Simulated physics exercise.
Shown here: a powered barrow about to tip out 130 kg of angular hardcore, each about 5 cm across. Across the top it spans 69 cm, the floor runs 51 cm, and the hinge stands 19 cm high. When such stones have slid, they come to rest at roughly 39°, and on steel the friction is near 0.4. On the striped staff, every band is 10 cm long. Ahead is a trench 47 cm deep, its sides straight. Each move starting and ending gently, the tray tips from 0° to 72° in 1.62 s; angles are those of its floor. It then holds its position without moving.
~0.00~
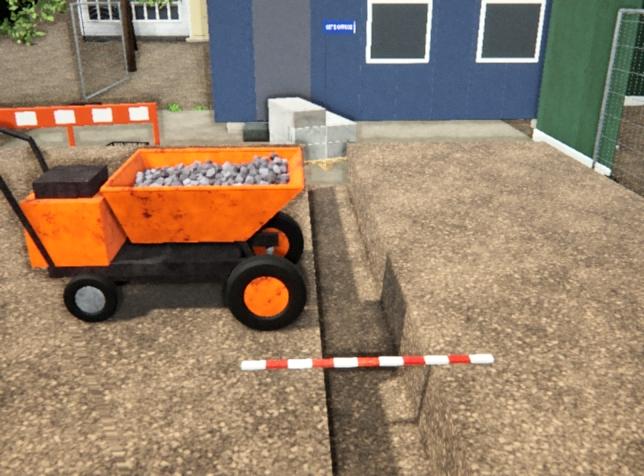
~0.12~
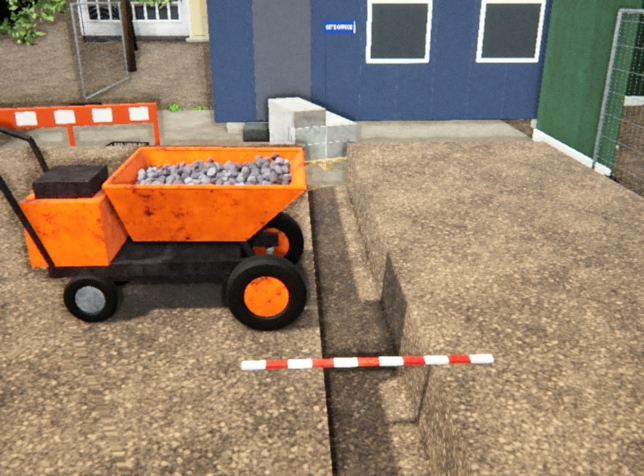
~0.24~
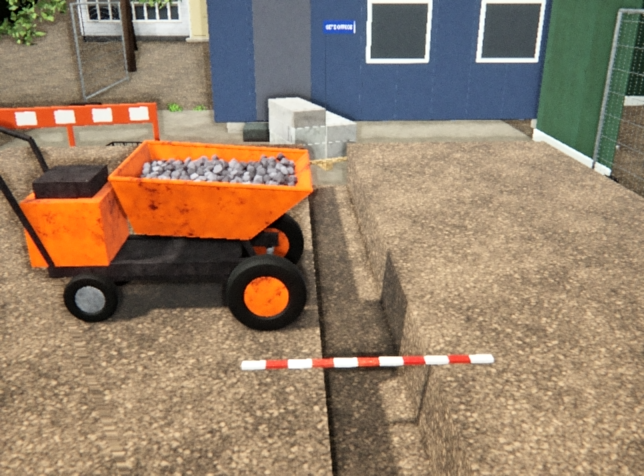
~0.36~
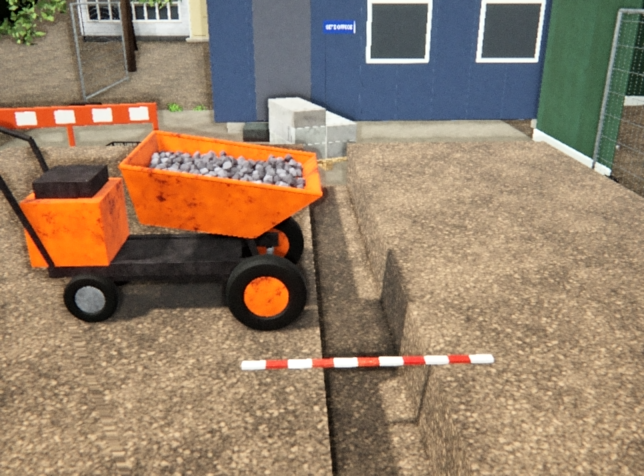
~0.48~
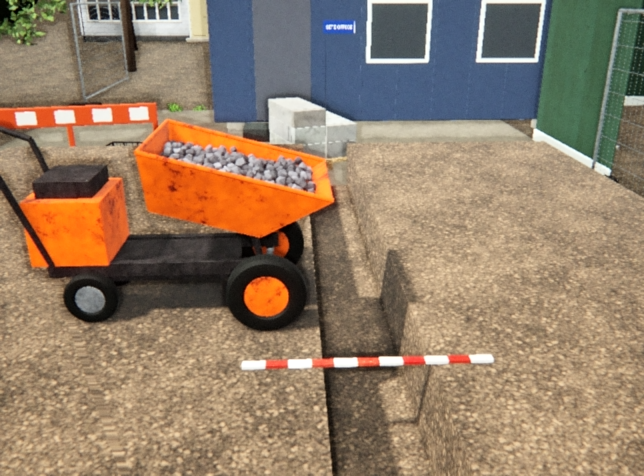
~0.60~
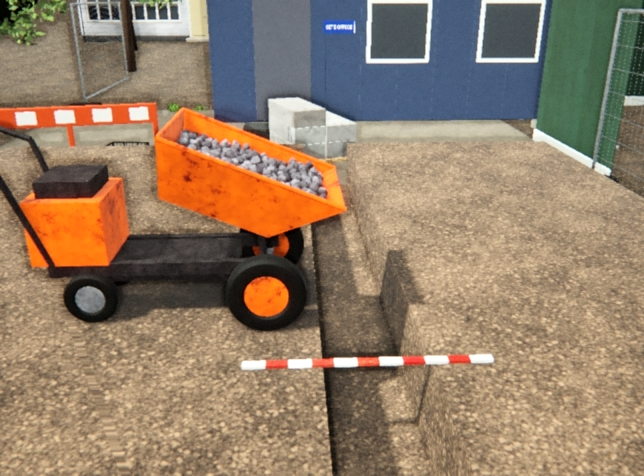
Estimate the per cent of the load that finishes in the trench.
Roughly 58 percent.
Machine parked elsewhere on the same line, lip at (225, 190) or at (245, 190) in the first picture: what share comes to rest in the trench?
First place roughly 100%, second roughly 100%.
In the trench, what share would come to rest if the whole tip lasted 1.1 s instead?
Trench share: Approx. 55%.
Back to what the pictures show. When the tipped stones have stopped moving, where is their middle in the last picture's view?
(398, 351).
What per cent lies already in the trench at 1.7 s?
Roughly 25% by that time.
After 1.2 s the floor is at 61°; 100 % in the tray; the foremost stones are at (382, 251).
After 1.7 s the floor is at 72°; 53 % in the tray, 24 % in the trench, 23 % past the trench; the foremost stones are at (468, 306).
After 2.1 s the floor is at 72°; 16 % in the tray, 41 % in the trench, 43 % past the trench; the foremost stones are at (529, 304).
After 4.0 s the floor is at 72°; 0 % in the tray, 58 % in the trench, 42 % past the trench; the foremost stones are at (542, 294).
